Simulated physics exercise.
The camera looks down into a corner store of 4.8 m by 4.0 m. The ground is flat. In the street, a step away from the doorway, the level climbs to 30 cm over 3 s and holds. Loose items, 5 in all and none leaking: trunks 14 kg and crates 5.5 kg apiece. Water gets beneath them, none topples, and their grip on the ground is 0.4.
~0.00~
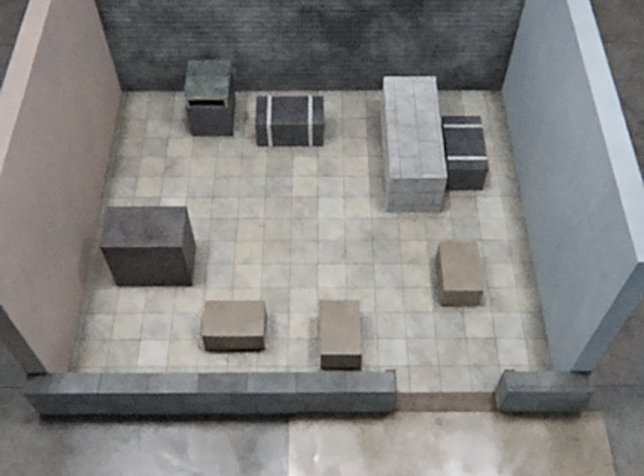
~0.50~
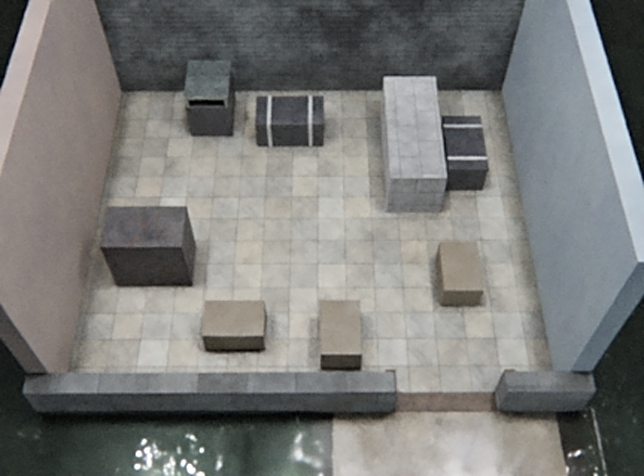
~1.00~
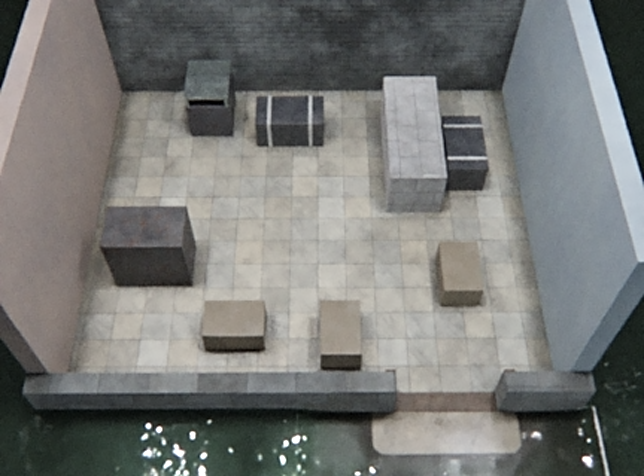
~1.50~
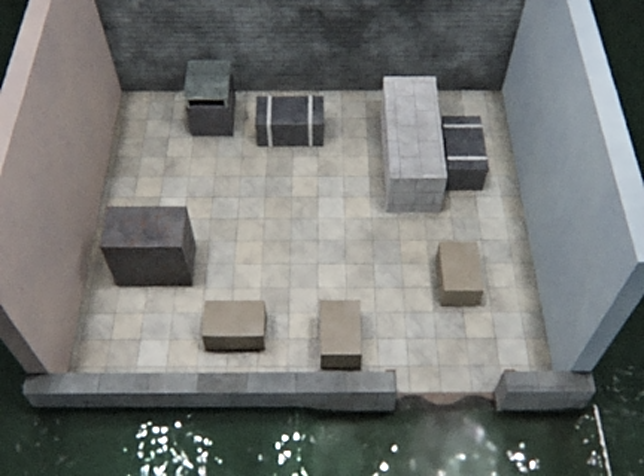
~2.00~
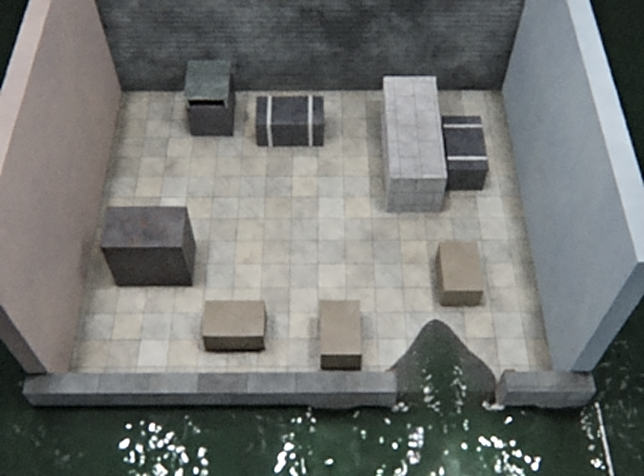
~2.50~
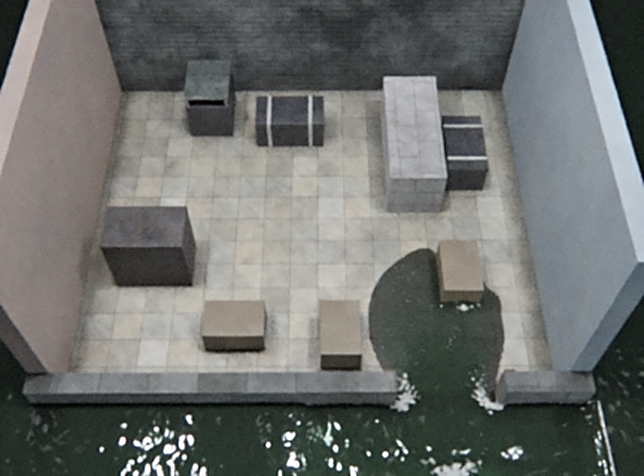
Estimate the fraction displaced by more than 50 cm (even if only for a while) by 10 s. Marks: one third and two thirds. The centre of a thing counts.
It is from one to two thirds.
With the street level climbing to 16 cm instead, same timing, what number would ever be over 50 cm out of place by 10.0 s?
In that case 2 of them.
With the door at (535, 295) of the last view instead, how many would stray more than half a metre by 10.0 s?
In that case 4 of them.
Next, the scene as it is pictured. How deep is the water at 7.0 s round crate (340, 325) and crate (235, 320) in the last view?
About 1 and 0 cm.
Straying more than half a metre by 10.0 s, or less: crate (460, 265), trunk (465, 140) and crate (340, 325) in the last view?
In that order: More, past it, less.
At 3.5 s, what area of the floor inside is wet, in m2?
About 5.5 m2.
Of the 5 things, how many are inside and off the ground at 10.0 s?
I count 3.
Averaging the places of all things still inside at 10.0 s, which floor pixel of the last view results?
Around (367, 215).
After 3.5 s 1 of 5 are over 50 cm from their spots; 0 afloat.
After 4.5 s 1 of 5 are over 50 cm from their spots; 1 afloat.
After 7.0 s 2 of 5 are over 50 cm from their spots; 3 afloat.
After 10.0 s 3 of 5 are over 50 cm from their spots, and 3 have been at some point; 3 afloat.
